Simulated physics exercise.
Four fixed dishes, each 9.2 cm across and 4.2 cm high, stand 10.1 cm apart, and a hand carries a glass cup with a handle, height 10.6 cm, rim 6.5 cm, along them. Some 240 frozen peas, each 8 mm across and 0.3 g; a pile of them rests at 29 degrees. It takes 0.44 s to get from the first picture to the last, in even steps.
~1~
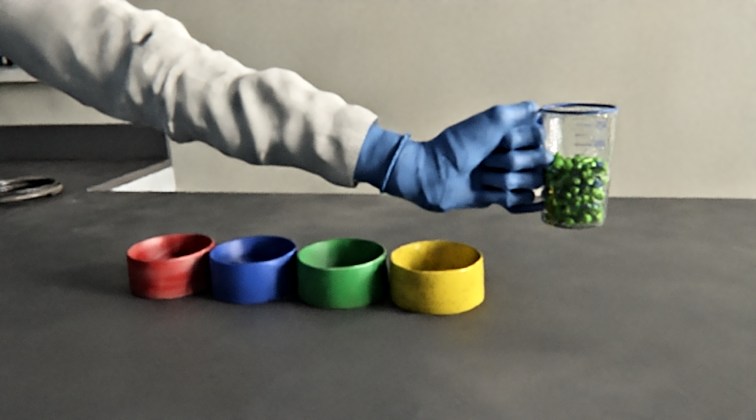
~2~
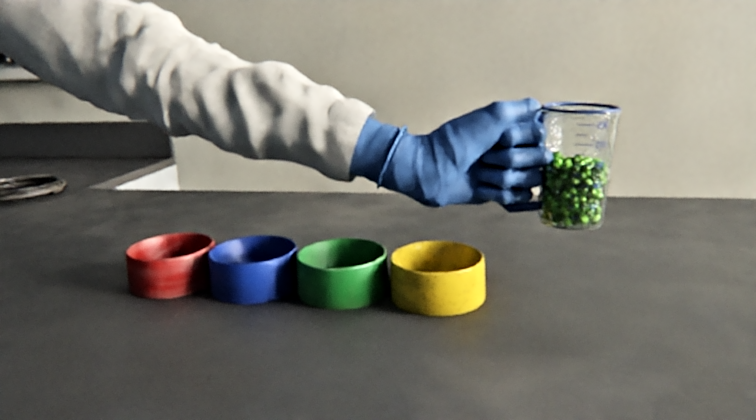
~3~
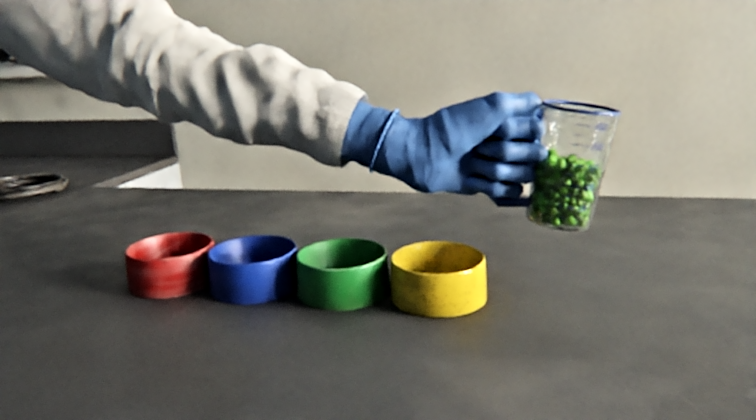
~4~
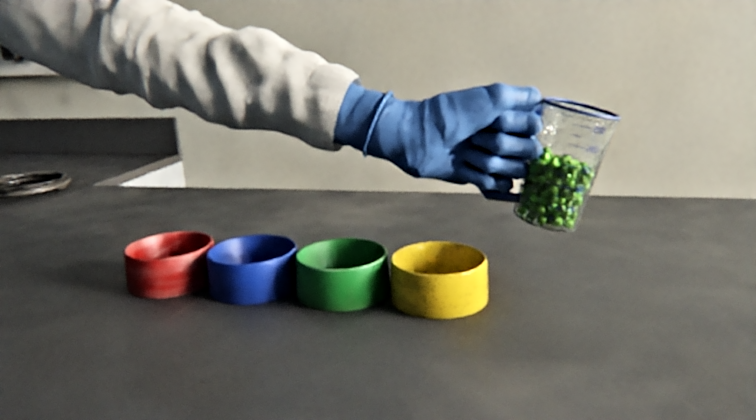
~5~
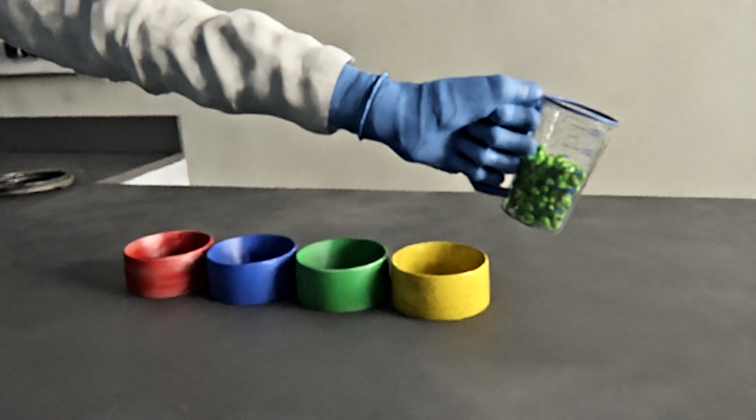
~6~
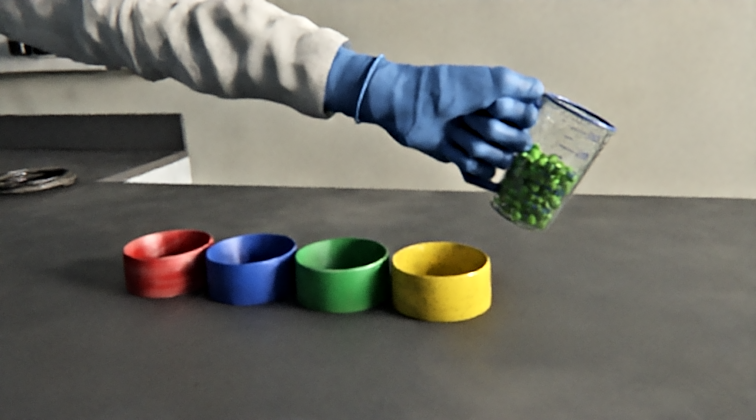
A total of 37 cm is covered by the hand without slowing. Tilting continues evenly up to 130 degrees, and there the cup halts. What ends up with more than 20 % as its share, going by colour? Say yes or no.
Red: No, blue: No, green: No, yellow: Yes, counter: Yes.
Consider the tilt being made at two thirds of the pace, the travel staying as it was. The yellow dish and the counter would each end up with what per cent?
The yellow dish 70, the counter 10.
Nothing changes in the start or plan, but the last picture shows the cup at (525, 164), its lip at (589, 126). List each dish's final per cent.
Kept per dish: Red = 0, blue = 0, green = 80, yellow = 10.
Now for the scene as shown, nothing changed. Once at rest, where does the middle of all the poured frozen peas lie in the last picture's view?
In the last view, approximately (460, 292).
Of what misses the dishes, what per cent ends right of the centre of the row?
100 per cent.
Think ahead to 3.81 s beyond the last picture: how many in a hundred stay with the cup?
Roughly 0 in a hundred.
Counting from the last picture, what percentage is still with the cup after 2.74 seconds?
0 %.
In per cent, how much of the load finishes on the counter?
30 %.
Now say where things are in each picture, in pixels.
In the first picture, cup at (576, 165), tilt 0 degrees, lip at (616, 108), moved 0.0 cm; middle of the pieces at (577, 191); yellow dish at (436, 256); green dish at (342, 253); blue dish at (254, 250); red dish at (171, 247).
In the second picture, cup at (575, 165), tilt 2 degrees, lip at (618, 109), moved 0.3 cm; middle of the pieces at (575, 191).
In the third picture, cup at (569, 165), tilt 8 degrees, lip at (619, 112), moved 1.1 cm; middle of the pieces at (566, 191).
In the fourth picture, cup at (562, 165), tilt 15 degrees, lip at (618, 117), moved 1.9 cm; middle of the pieces at (556, 191).
In the fifth picture, cup at (555, 165), tilt 21 degrees, lip at (617, 123), moved 2.7 cm; middle of the pieces at (546, 190).
In the sixth picture, cup at (548, 165), tilt 28 degrees, lip at (614, 129), moved 3.6 cm; middle of the pieces at (536, 189); yellow dish at (440, 259); green dish at (342, 254); blue dish at (252, 249); red dish at (168, 244).
Then, 1.65 s after the last picture, tilt 130 degrees; cup holds 0 %, yellow 70 %.
Then, 2.74 s after the last picture, tilt 130 degrees; cup holds 0 %, yellow 70 %.
Then, 3.81 s after the last picture, tilt 130 degrees; cup holds 0 %, yellow 70 %.
In the end, red 0 %, blue 0 %, green 0 %, yellow 70 %, counter 30 %.
